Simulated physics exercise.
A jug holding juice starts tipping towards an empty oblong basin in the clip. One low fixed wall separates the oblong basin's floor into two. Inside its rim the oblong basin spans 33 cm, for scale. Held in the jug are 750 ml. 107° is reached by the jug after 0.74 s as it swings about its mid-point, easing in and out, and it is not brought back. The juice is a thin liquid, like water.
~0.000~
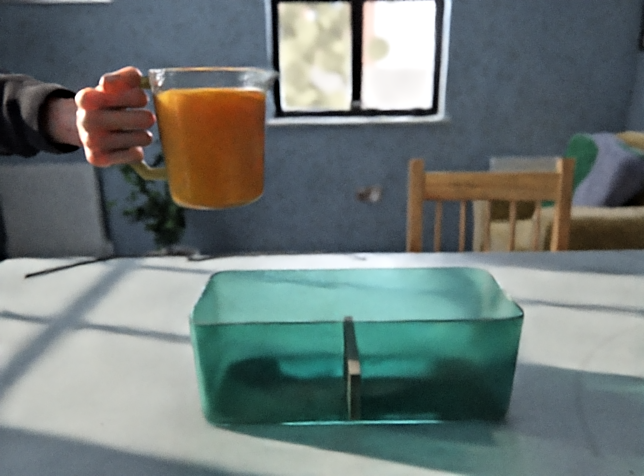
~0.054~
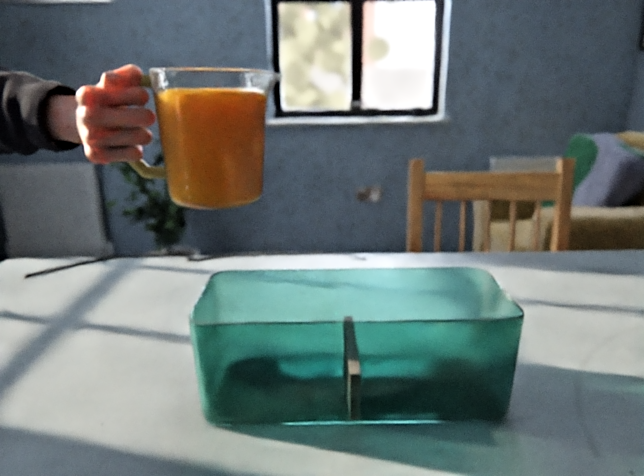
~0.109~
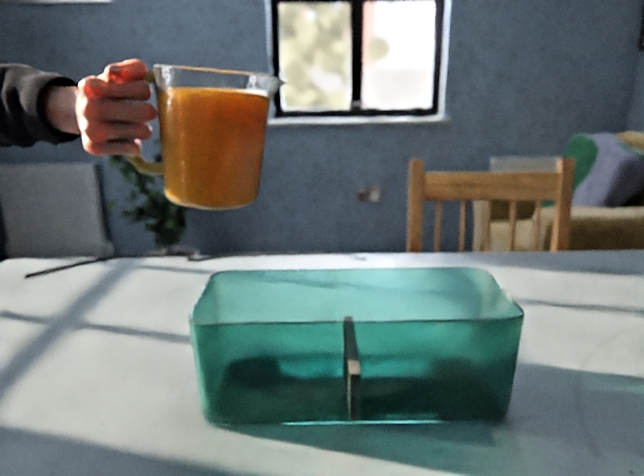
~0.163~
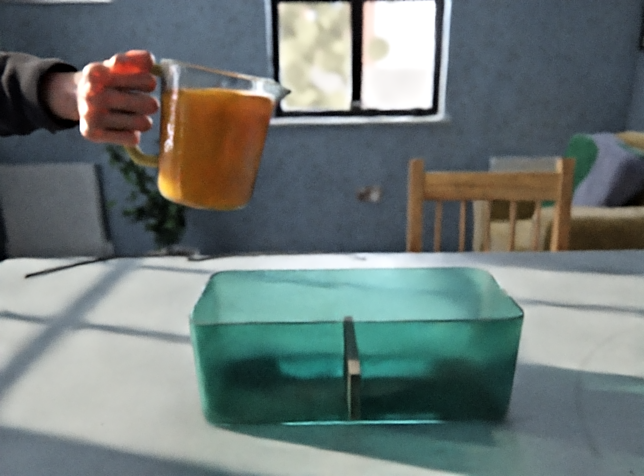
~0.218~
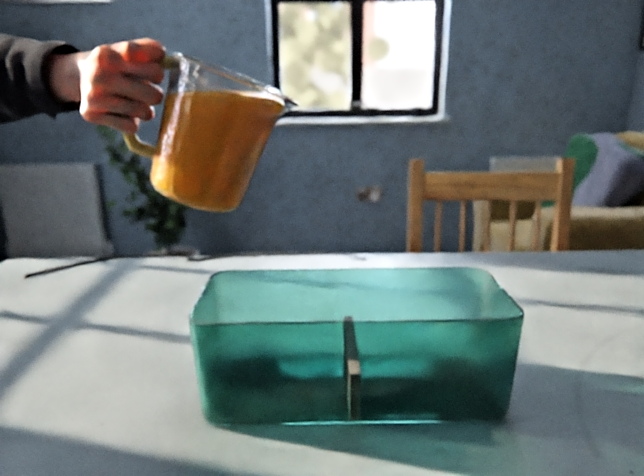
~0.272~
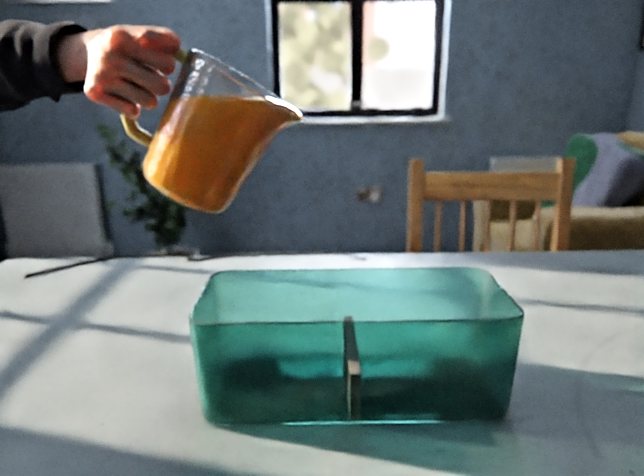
A hand held a clear jug of orange juice above and to the left of an empty green oblong basin on a table, then steadily tipped it rightward until the juice reached the spout.
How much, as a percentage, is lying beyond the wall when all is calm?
Around 56 per cent lies beyond the wall.
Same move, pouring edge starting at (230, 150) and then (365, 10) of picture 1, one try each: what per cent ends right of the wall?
Try 1: Approx. 5 %; try 2: Approx. 85 %.
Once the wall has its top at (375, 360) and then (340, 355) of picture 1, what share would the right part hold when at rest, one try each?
In order, 20 and 80 per cent.
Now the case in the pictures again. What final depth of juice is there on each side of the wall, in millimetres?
Left part: About 16 mm; right part: About 20 mm.
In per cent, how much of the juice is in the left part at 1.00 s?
Left share: Approx. 40 %.
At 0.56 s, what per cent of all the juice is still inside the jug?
Around 58 percent.
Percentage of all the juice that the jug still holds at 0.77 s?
Close to 12 percent of the total.
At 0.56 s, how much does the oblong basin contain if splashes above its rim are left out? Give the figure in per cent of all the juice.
About 14 per cent.
Then, 0.56 s in, the tilt is 92° and 58 per cent is still to pour, 1 is left of the wall and 13 right of it.
Then, 0.77 s in, the tilt is 107° and 13 per cent is still to pour, 23 is left of the wall and 46 right of it.
Then, 1.00 s in, the tilt is 107° and 1 per cent is still to pour, 40 is left of the wall and 56 right of it.
Then, 1.24 s in, the tilt is 107° and 0 per cent is still to pour, 43 is left of the wall and 56 right of it.
Finally, 43 per cent lies left of the wall, 56 right of it and 2 outside.
